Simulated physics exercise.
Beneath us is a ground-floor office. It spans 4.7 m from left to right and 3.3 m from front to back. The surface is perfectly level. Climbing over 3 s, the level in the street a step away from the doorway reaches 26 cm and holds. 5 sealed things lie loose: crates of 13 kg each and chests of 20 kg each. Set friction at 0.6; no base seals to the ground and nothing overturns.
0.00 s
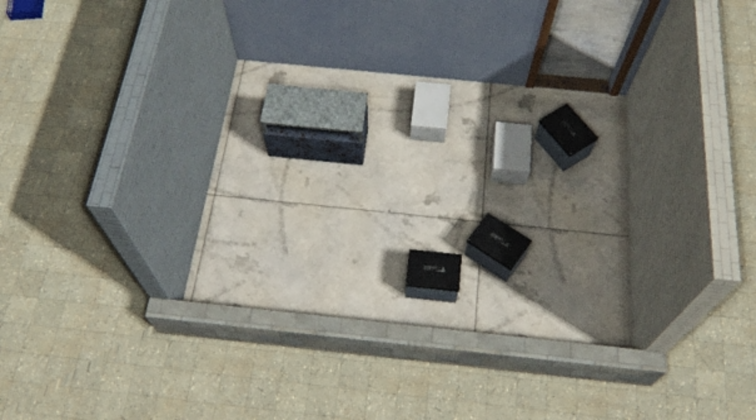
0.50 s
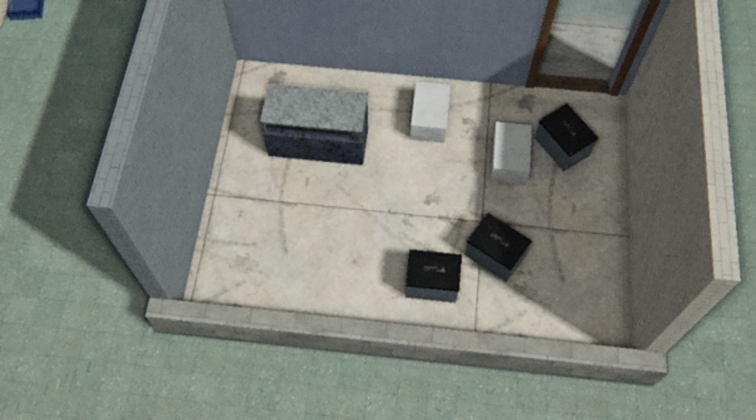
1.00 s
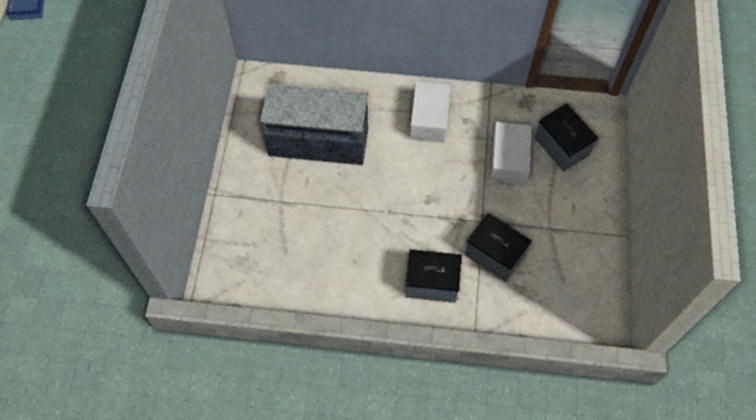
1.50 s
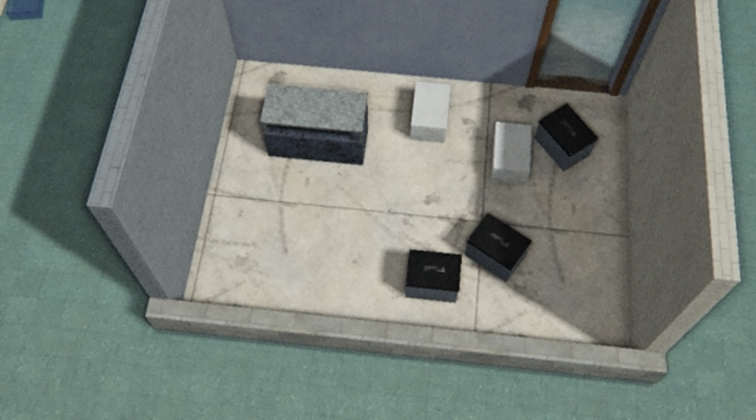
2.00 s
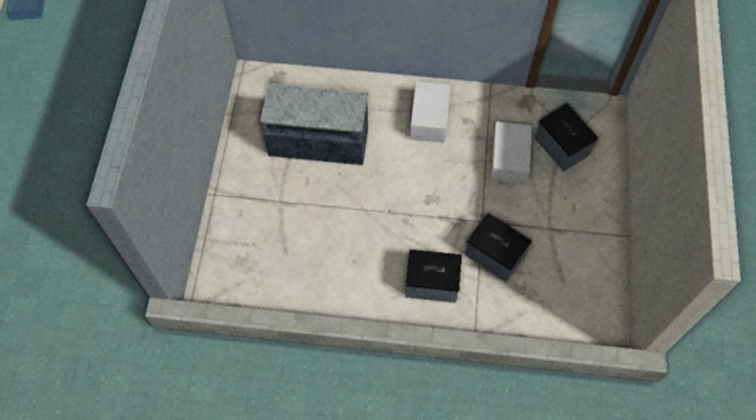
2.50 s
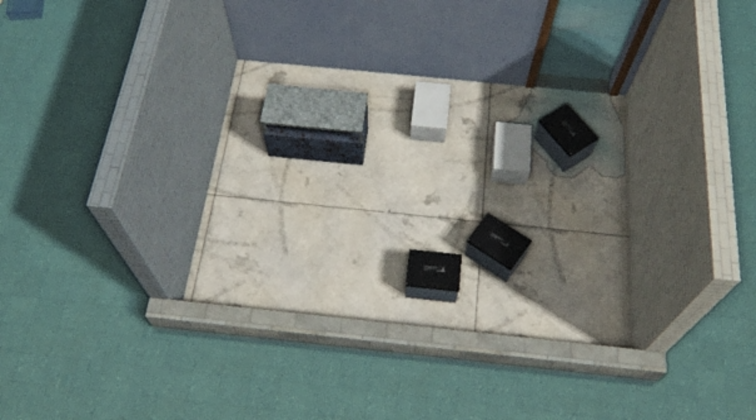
Greenish water covered the tiled ground outside a small walled office, then came through the doorway at the back right and spread around the nearest black box, while all the boxes inside stayed still.
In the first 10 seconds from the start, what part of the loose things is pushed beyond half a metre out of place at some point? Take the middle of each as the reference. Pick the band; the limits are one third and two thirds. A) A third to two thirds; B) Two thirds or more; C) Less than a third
Two thirds or more.
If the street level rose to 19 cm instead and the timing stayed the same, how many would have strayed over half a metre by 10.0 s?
2.
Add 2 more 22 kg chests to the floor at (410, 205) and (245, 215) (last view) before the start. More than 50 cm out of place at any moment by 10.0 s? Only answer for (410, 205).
Below the mark.
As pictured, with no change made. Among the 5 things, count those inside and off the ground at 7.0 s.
At that moment it comes to 1.
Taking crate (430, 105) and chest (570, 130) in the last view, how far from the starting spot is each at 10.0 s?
They sit 0 cm and 400 cm away, in the order given.
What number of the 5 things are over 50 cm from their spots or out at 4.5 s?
Tally at that time: 2.
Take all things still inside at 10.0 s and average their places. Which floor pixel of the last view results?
Roughly at (288, 193).
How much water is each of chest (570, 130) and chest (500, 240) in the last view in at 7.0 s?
First about 11 cm, second about 11 cm.
After 3.5 s 1 of 5 are over 50 cm from their spots; 0 afloat.
After 4.5 s 2 of 5 are over 50 cm from their spots; 0 afloat.
After 7.0 s 3 of 5 are over 50 cm from their spots; 1 afloat.
After 10.0 s 4 of 5 are over 50 cm from their spots, and 4 have been at some point; 4 afloat.
